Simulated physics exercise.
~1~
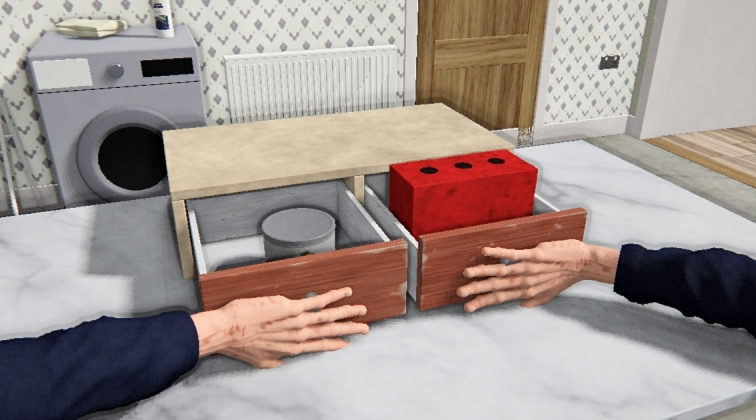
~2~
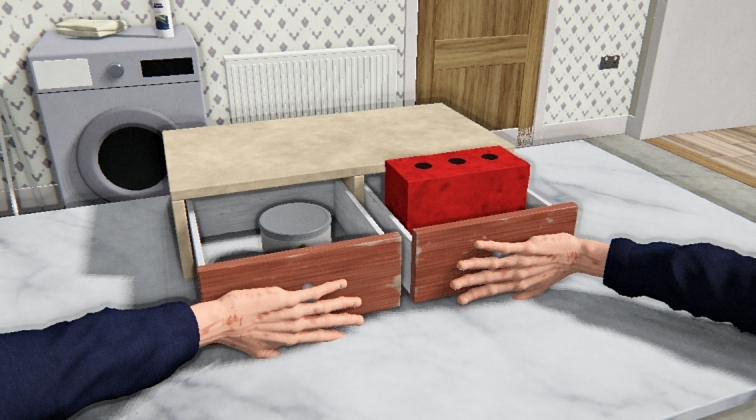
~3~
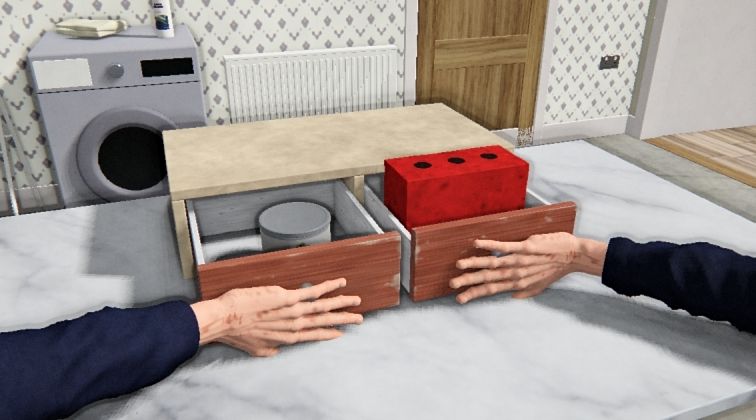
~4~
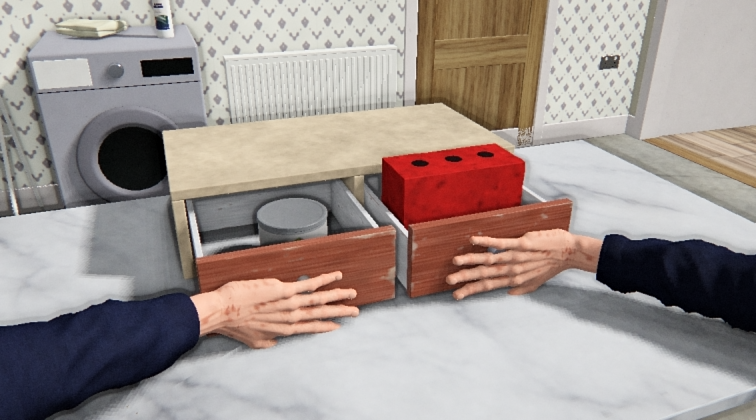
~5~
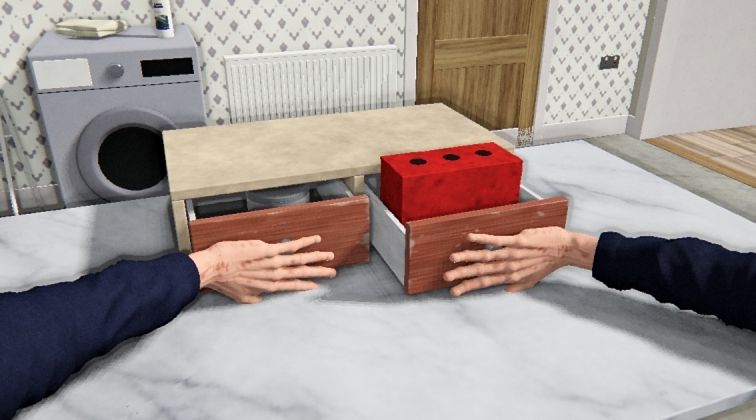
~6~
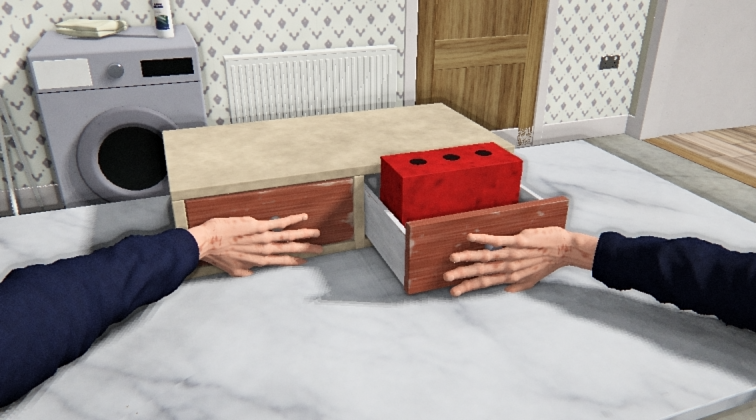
Two reddish wooden drawers stand open in a pale, low chest on a white marble surface, seen from behind a pair of outstretched arms in dark blue sleeves, with a grey washing machine, a radiator and a wooden door beyond. The left drawer holds a round grey tub, and the right holds a tall red brick with three dark holes. Each hand pushes a drawer front, and both drawers slide slightly inward. The right drawer then stops, its brick upright above the chest top. The left drawer keeps sliding until it shuts fully, hiding the tub, while the right stays open.
